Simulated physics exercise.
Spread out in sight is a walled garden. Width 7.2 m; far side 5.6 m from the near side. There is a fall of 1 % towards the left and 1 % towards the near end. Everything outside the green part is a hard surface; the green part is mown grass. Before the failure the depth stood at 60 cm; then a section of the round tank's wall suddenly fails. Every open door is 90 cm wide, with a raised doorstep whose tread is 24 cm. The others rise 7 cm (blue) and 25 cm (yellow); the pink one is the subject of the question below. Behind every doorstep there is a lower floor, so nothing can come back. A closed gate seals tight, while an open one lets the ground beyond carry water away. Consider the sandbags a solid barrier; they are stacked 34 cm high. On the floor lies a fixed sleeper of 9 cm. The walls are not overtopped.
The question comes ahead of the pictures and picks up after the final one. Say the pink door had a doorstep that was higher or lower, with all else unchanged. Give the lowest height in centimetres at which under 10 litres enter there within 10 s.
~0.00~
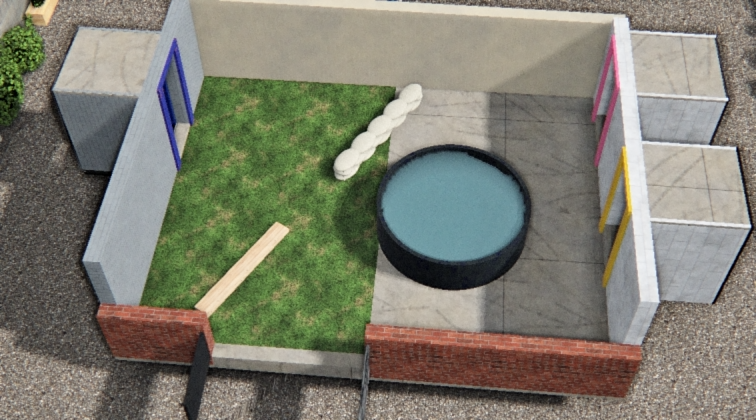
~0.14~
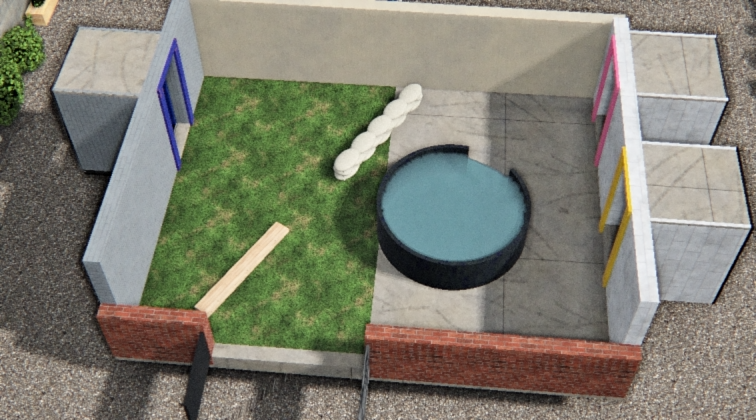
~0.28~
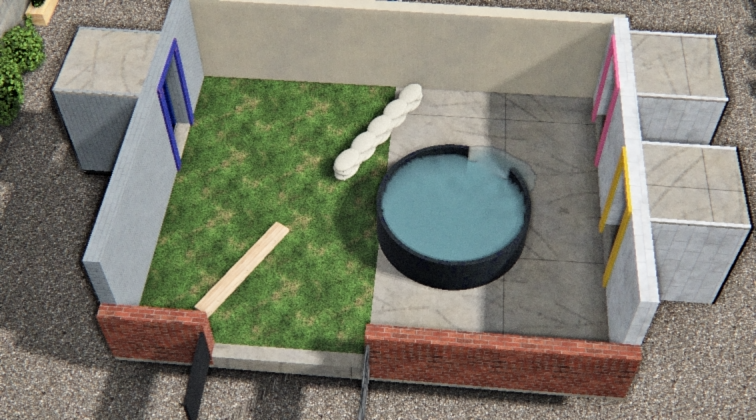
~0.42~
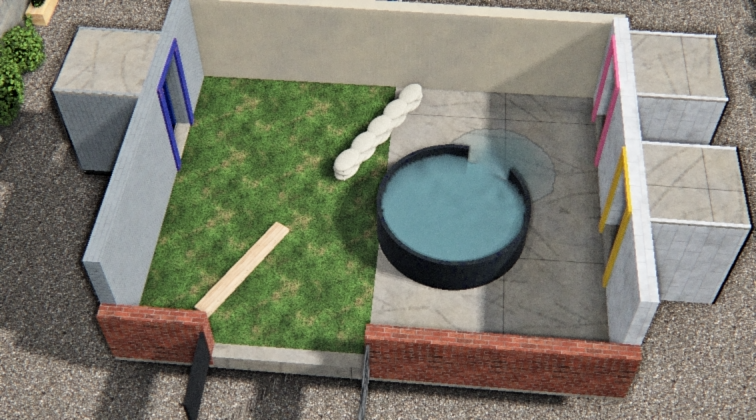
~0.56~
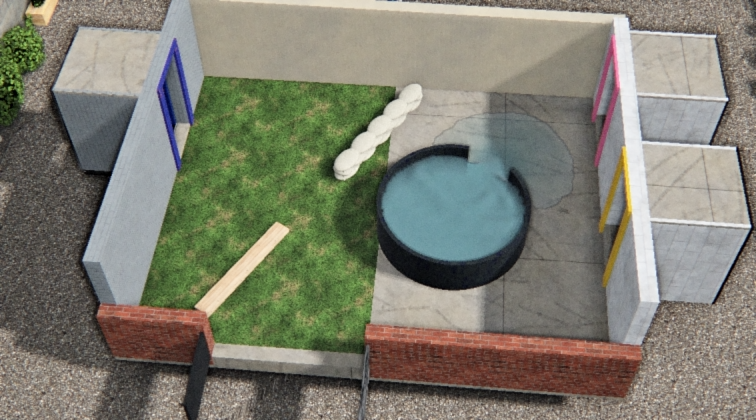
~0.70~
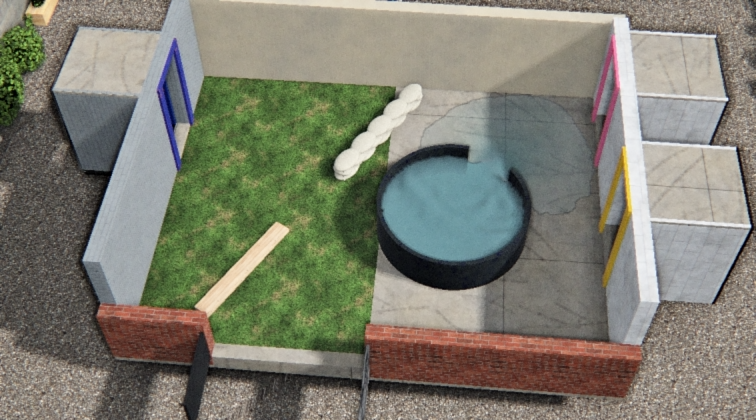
23 cm.
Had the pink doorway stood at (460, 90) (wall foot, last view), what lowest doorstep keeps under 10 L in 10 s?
Roughly 17 cm.
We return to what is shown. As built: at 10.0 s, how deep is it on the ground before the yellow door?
About 4.0 centimetres.
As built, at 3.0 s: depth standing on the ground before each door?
Blue door: 0 cm; pink door: 23 cm; yellow door: 3 cm.
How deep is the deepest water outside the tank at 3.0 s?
Around 26 centimetres.
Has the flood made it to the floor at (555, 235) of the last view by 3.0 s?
By then it is awash.
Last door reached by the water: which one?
Door: Blue.
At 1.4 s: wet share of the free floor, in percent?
15 %.
After 1.4 s water covers 15 % of the floor, deepest (37 cm) near (584, 105); 22 cm at the pink door, 0 litres in over its 20 cm doorstep.
After 3.0 s water covers 25 % of the floor, deepest (26 cm) near (535, 139); 23 cm at the pink door, 18 litres in over its 20 cm doorstep.
After 10.0 s water covers 90 % of the floor, deepest (12 cm) near (425, 103); 9 cm at the pink door, 22 litres in over its 20 cm doorstep.
At the pink door as built, the water arrived by 0.8 s and peaked near 28 cm at 2.4 s.
With a doorstep of 20.5 cm, 19 litres would have come in within the 10 s; with 28 cm, 2 litres. So under 10 litres takes about 23 cm.
